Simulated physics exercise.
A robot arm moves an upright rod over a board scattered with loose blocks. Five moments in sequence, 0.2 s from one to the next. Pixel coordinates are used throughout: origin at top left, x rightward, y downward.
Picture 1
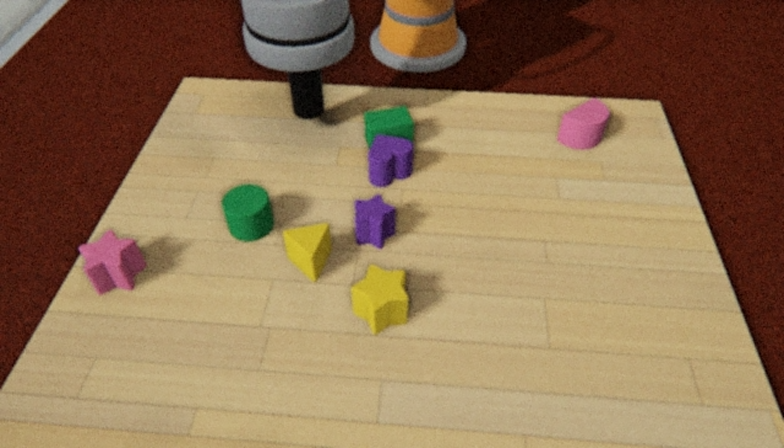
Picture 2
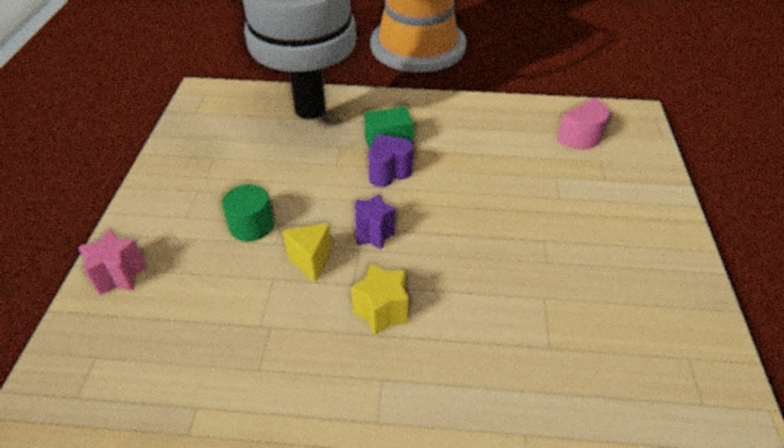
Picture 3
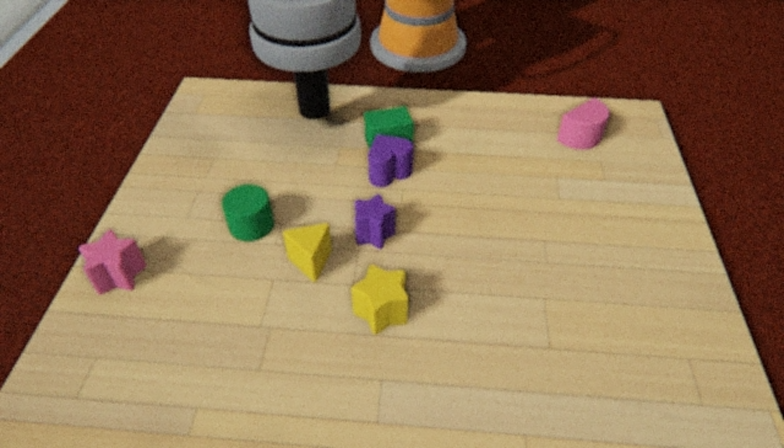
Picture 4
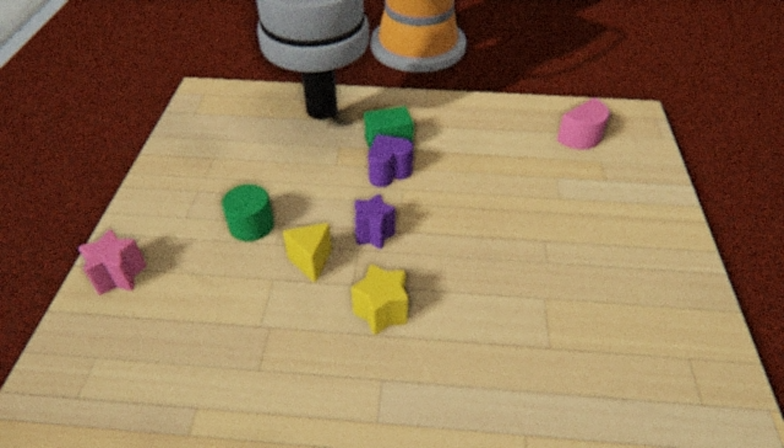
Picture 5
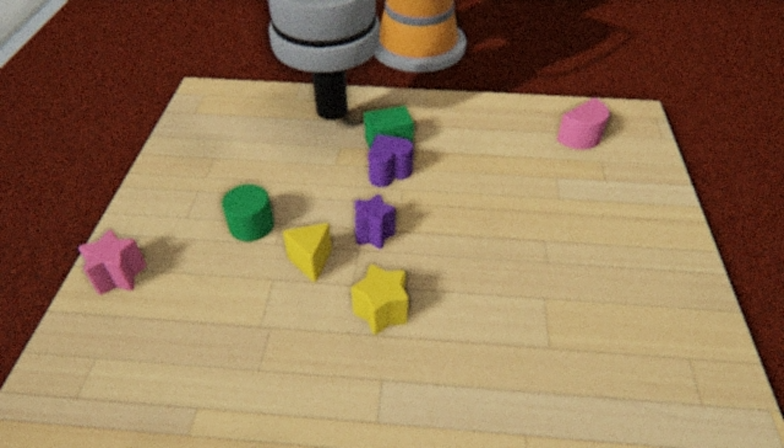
A black rod on a grey robot arm, beside an orange-and-grey base, stays nearly still at first, then slides slightly right along the board's far edge. The pale wooden board lies on a dark red surface, seen from above at a fixed angle. Green and purple blocks sit near the rod, yellow ones nearer the middle, pink ones toward either side, all motionless.
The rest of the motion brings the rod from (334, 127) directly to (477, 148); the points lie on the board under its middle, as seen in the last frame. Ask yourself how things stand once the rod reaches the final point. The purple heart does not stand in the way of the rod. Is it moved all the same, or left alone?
It stays put.
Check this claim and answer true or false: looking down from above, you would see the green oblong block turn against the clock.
That claim is false.
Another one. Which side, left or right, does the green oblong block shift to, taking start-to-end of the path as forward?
Sideways shift: Right.
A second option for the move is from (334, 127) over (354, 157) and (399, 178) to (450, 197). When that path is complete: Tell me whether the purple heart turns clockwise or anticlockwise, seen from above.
Rotation: Clockwise.
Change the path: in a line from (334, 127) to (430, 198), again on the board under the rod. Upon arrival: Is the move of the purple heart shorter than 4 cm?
I'd say no.
On the path given first. One third of the way, rod (380, 118); green oblong block (406, 122).
Two thirds of the way, rod (430, 126); green oblong block (444, 134).
At the end, rod (479, 132); purple heart not moved; green oblong block (452, 138), turned 25° clockwise.
